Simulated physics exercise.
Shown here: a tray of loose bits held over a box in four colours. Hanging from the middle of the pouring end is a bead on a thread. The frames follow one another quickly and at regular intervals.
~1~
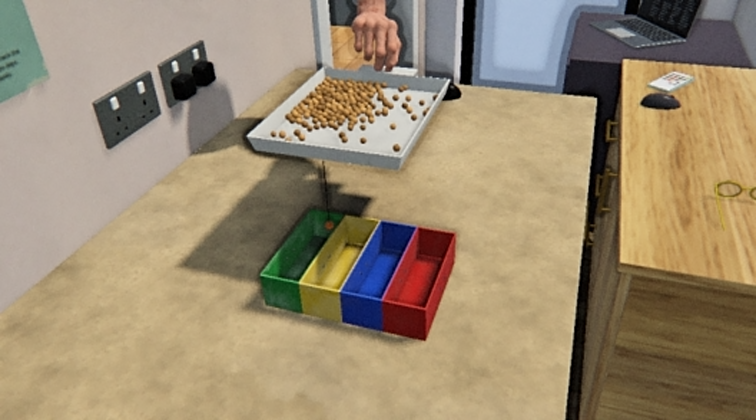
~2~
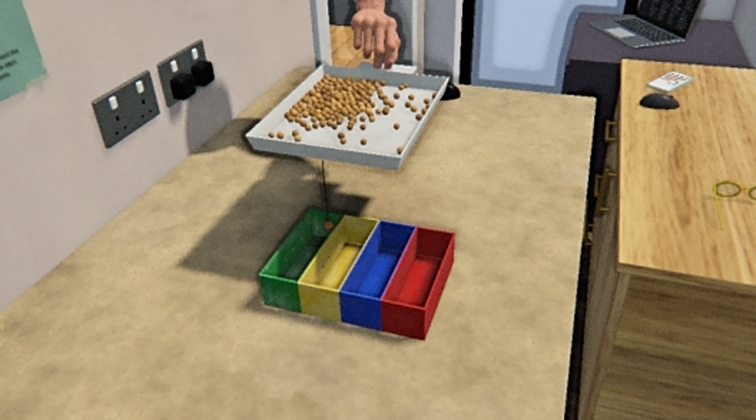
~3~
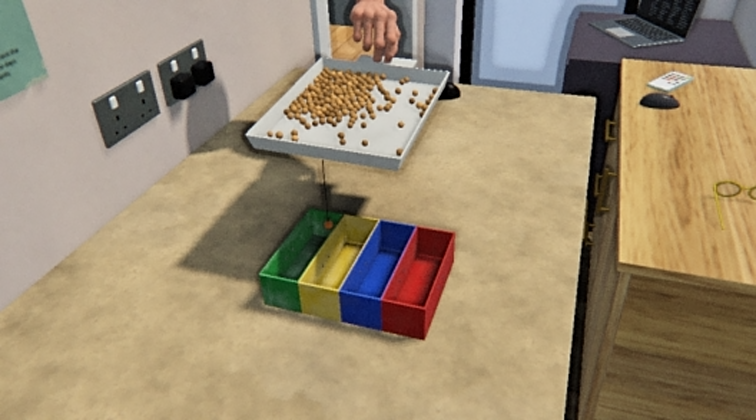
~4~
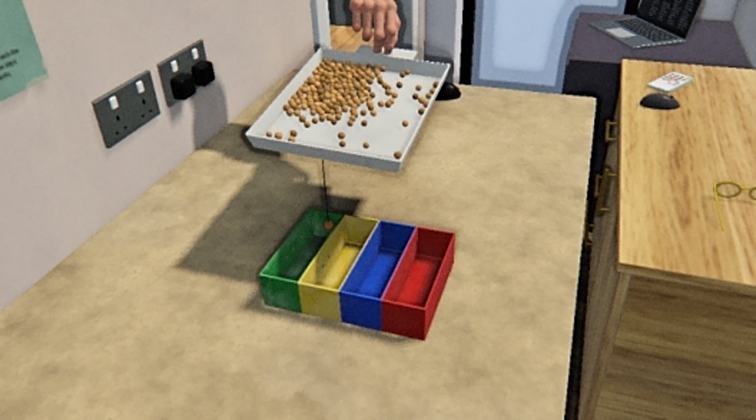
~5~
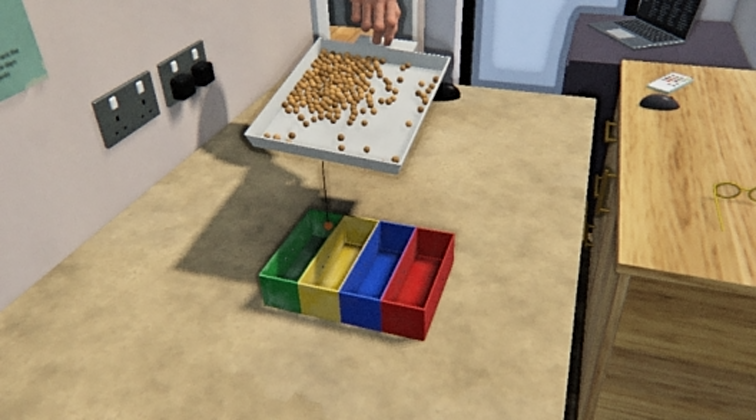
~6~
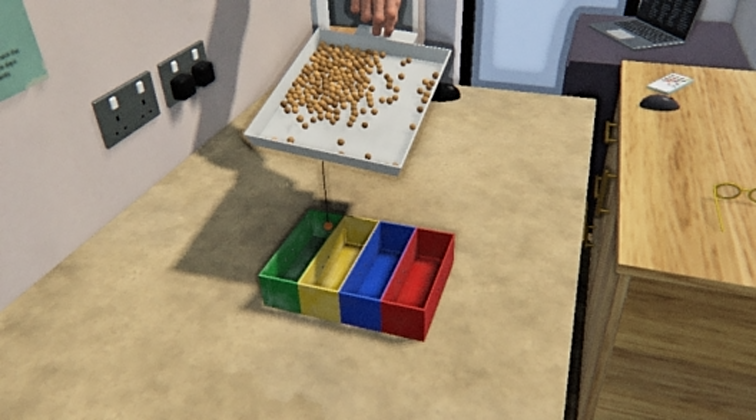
At the start, a hand holds the far edge of a white tray of round wooden beads above a box with green, yellow, blue and red cells. The hand raises that edge, slightly at first, then more steeply, and the near edge slants down to the right as the beads shift a little within the tray.
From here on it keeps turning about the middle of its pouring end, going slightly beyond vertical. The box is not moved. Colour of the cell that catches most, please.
The colour is blue.
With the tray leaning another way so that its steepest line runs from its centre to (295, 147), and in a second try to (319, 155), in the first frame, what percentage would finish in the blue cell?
First case around 0 per cent, second case 0 per cent.
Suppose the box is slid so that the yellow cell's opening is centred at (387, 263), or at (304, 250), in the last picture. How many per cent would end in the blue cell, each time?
First 10 per cent, second 20 per cent.
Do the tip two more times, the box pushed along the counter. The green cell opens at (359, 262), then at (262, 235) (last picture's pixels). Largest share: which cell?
Try 1: The yellow cell. Try 2: Red.
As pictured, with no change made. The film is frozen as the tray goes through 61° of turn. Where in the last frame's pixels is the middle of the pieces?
Close to (359, 156).
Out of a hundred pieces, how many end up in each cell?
Approximate shares in per cent - green cell 0, yellow cell 10, blue cell 60, red cell 20.
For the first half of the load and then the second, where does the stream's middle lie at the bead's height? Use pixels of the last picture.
Around (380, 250), followed by around (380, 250).
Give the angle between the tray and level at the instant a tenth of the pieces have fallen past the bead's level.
I'd say close to 60 degrees.
Soon, tray tipped steeply; most on the tray; a small part in the blue cell; a small part in the red cell; a stray few in the yellow cell; a small part falling or outside the box.
A while on, tray tipped past a quarter turn; a stray few on the tray; about half in the blue cell; about a quarter in the red cell; a small part in the yellow cell; a stray few in the green cell; a small part falling or outside the box.
Towards the end, tray tipped past a quarter turn; about half in the blue cell; about a quarter in the red cell; a small part in the yellow cell; a stray few in the green cell; a small part falling or outside the box.
Finally, tray tipped past a quarter turn; about half in the blue cell; about a quarter in the red cell; a small part in the yellow cell; a stray few in the green cell; a small part outside the box.
